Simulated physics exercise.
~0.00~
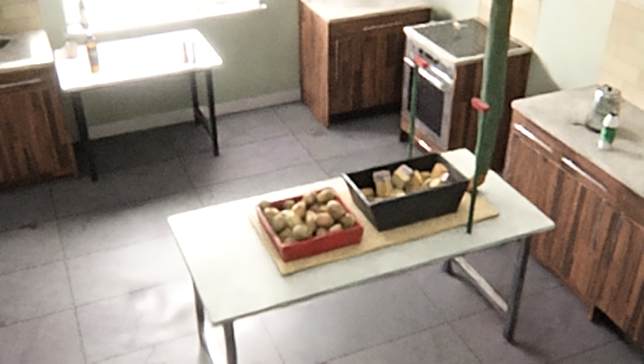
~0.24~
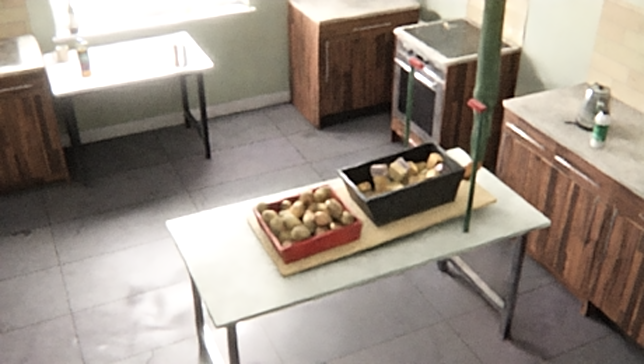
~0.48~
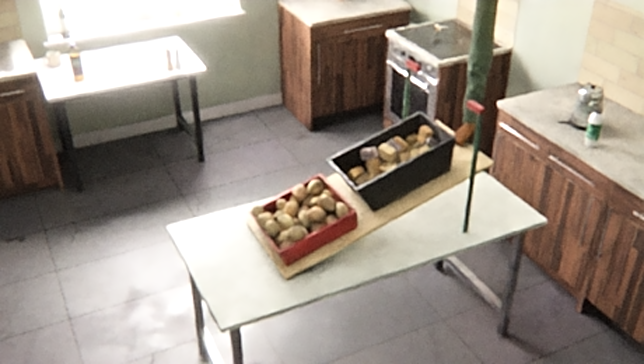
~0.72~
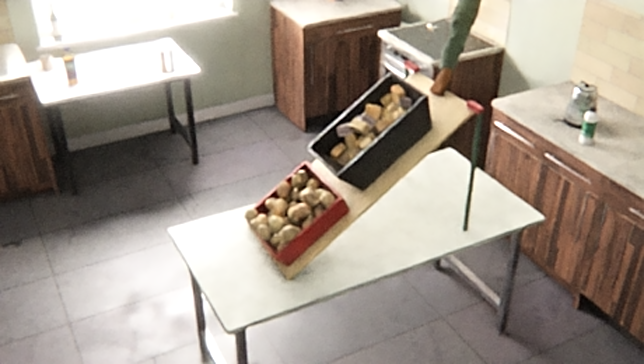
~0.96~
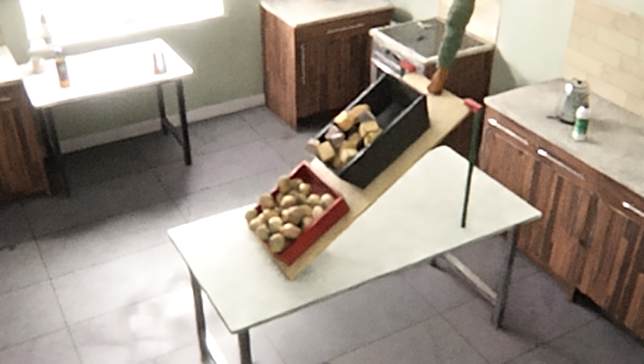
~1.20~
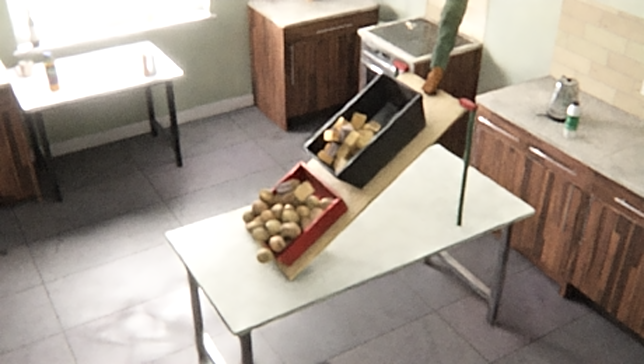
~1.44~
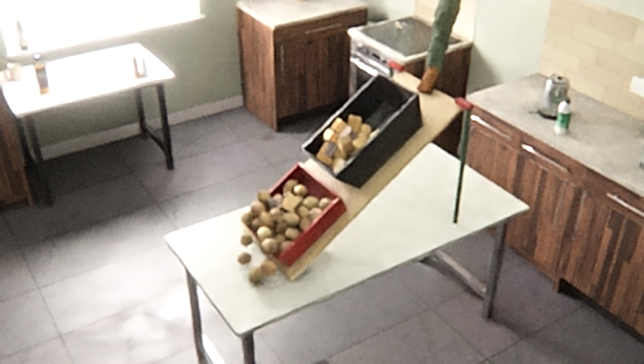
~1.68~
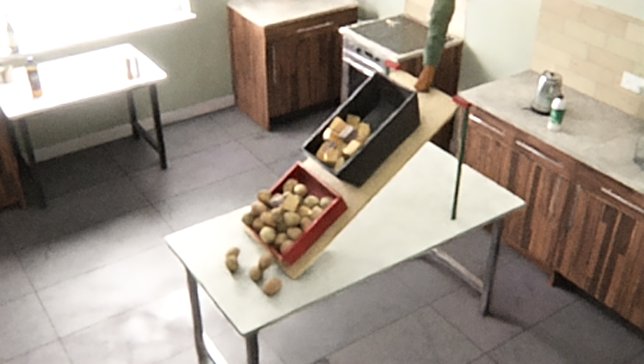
In a tiled kitchen seen from above, with wooden cabinets and an oven along the back, a pale table holds a board carrying a red tub of potatoes on the left and a black tub of timber offcuts on the right. A hand at the board's right end lifts it, tilting both tubs steeply down to the left. The board comes to rest against upright stops and stays there, with the hand still at its top. Potatoes slide toward the red tub's low end, and a few tumble over onto the tabletop. They settle near its left edge, while most potatoes and offcuts remain in the tubs.
